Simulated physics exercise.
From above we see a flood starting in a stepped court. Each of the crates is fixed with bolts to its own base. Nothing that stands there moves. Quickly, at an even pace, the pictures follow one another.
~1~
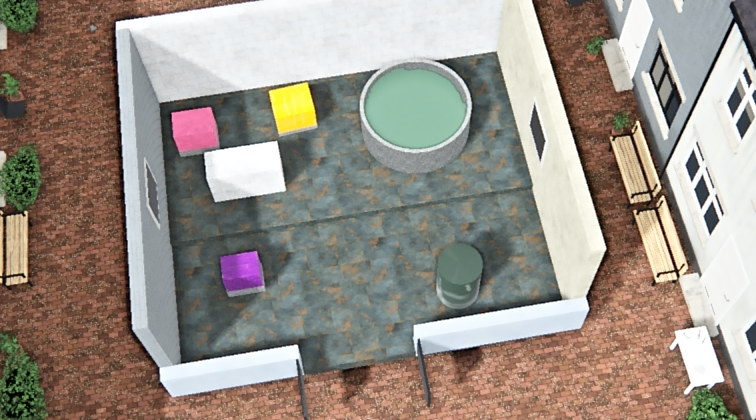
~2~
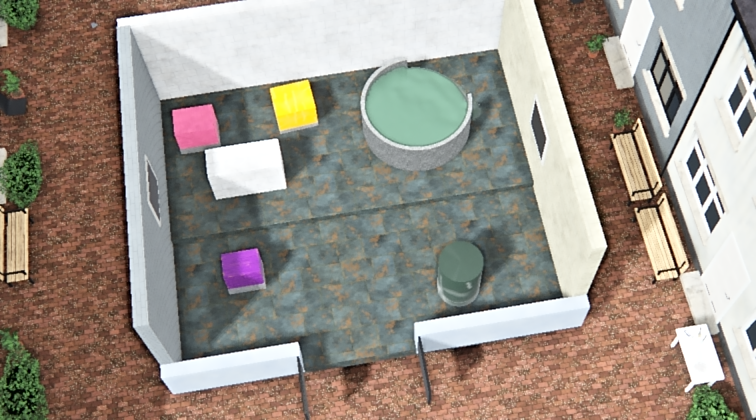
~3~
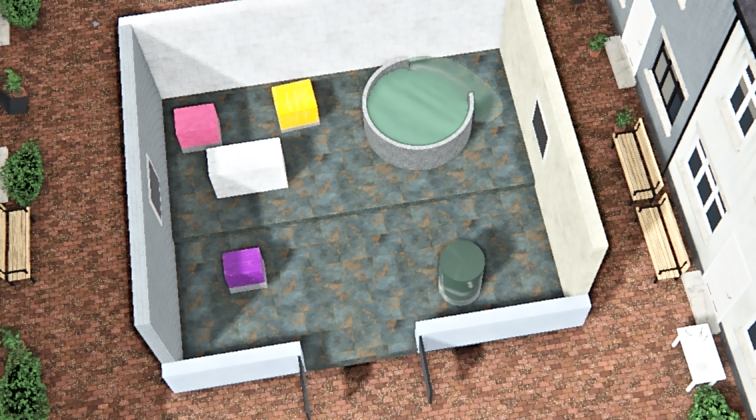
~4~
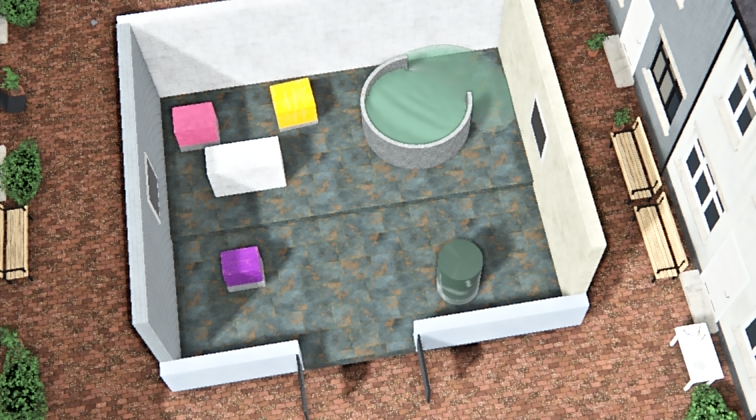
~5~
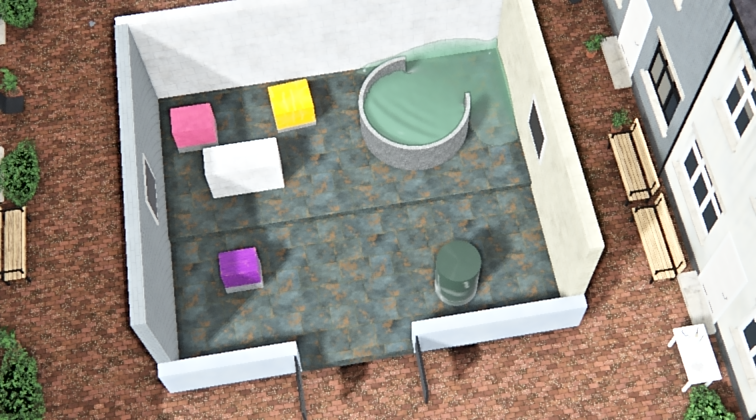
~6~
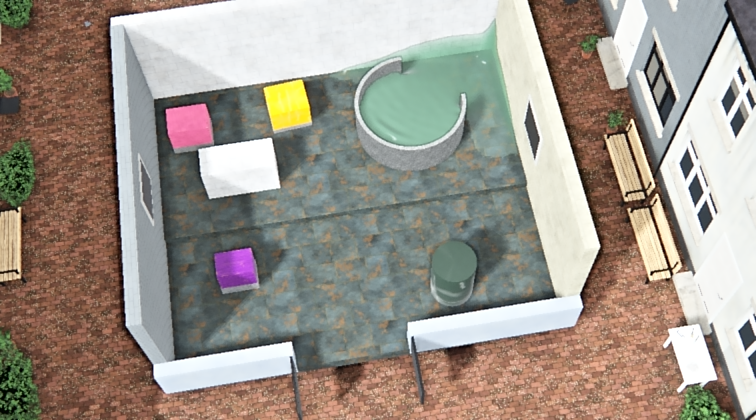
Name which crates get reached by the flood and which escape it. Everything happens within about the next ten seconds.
In order: The purple crate will not be reached; the yellow crate will be reached; the pink crate will not be reached.
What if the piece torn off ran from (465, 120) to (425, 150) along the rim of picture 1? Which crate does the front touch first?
The purple one.
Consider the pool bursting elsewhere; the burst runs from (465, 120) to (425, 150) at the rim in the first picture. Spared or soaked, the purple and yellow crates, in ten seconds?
As it turns out, the purple crate is left untouched, and the yellow crate is left untouched.
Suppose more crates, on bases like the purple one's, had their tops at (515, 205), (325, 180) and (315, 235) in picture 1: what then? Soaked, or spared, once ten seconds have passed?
So, in the order given: Flooded, untouched, untouched.
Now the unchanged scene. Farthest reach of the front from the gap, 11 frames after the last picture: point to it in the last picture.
Pixel estimate: (199, 109).
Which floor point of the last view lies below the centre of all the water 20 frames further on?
Near pixel (421, 151).
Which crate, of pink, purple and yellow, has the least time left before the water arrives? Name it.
I'd go with the yellow crate.
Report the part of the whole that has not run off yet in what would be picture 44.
That works out to about 98 percent.
A moment on, water covers 15 % of the floor; the purple crate not reached, the yellow crate water round its plinth, the pink crate not reached.
Next, water covers 30 % of the floor; the purple crate not reached, the yellow crate water round its plinth, the pink crate water round its plinth.
Then, water covers 55 % of the floor; the purple crate not reached, the yellow crate water round its plinth, the pink crate water round its plinth.
Later, water covers 85 % of the floor; the purple crate water round its plinth, the yellow crate water round its plinth, the pink crate water round its plinth.
In the end, water covers 90 % of the floor; the purple crate stayed above the water, the yellow crate was topped, the pink crate stayed above the water.
